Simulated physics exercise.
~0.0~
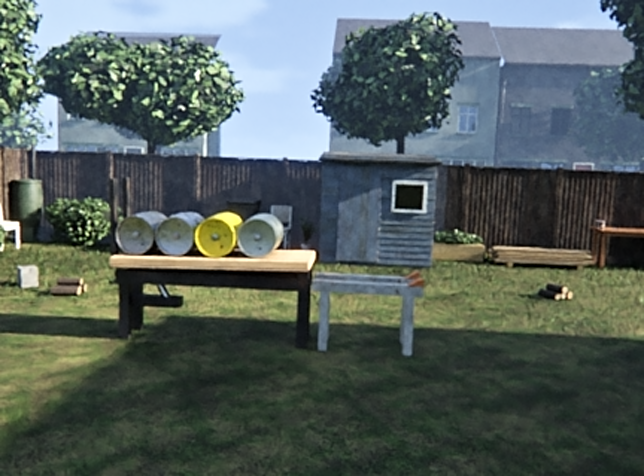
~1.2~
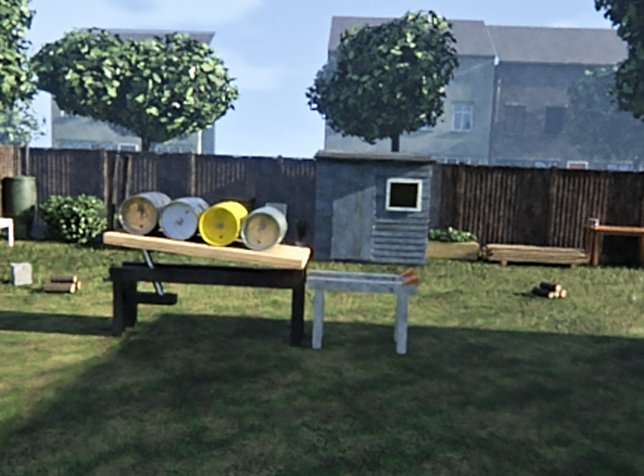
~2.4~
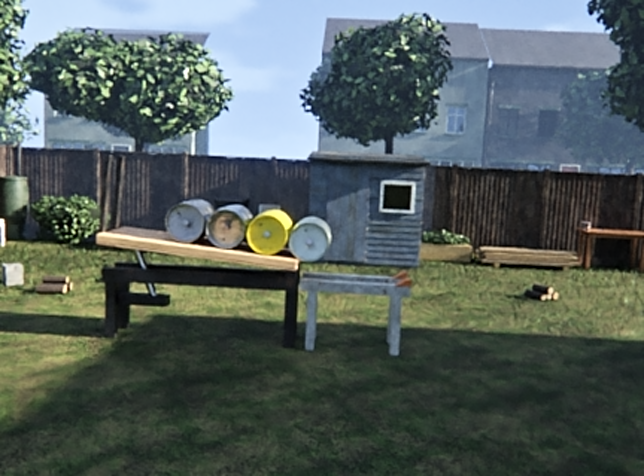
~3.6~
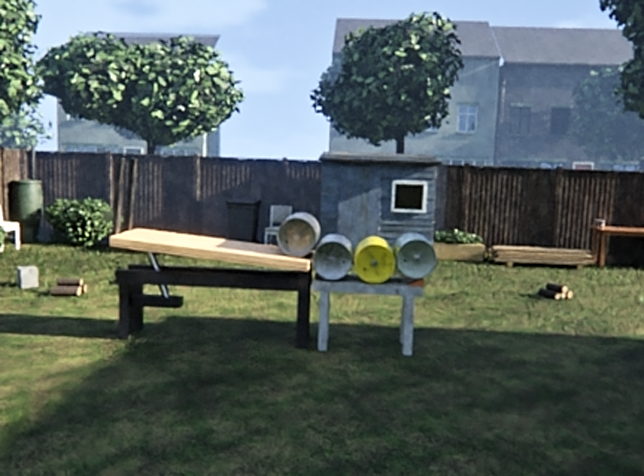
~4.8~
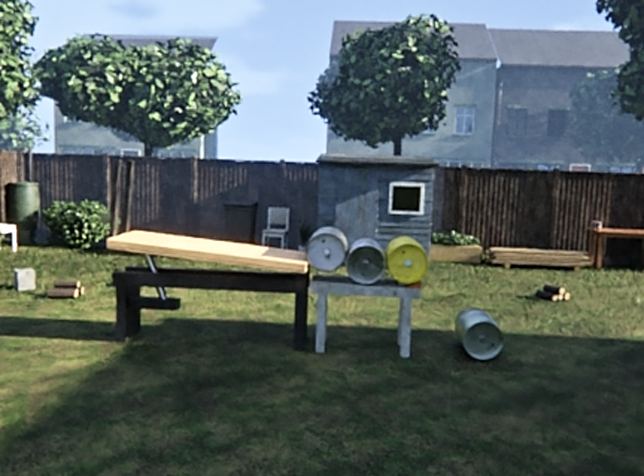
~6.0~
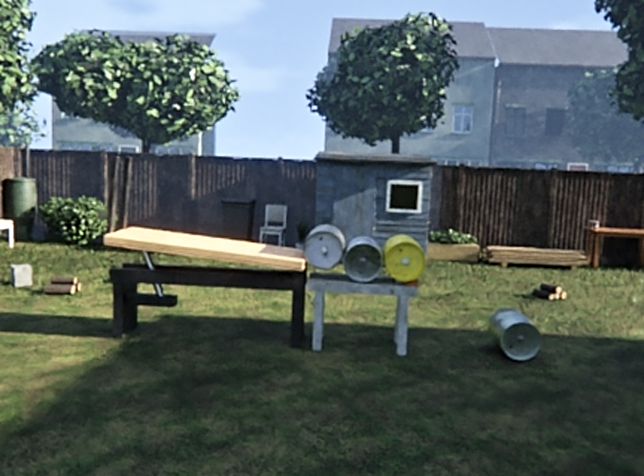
Yellow barrel and three grey ones rolling down a tilting deck onto a white rack, the leading grey one dropping onto grass.
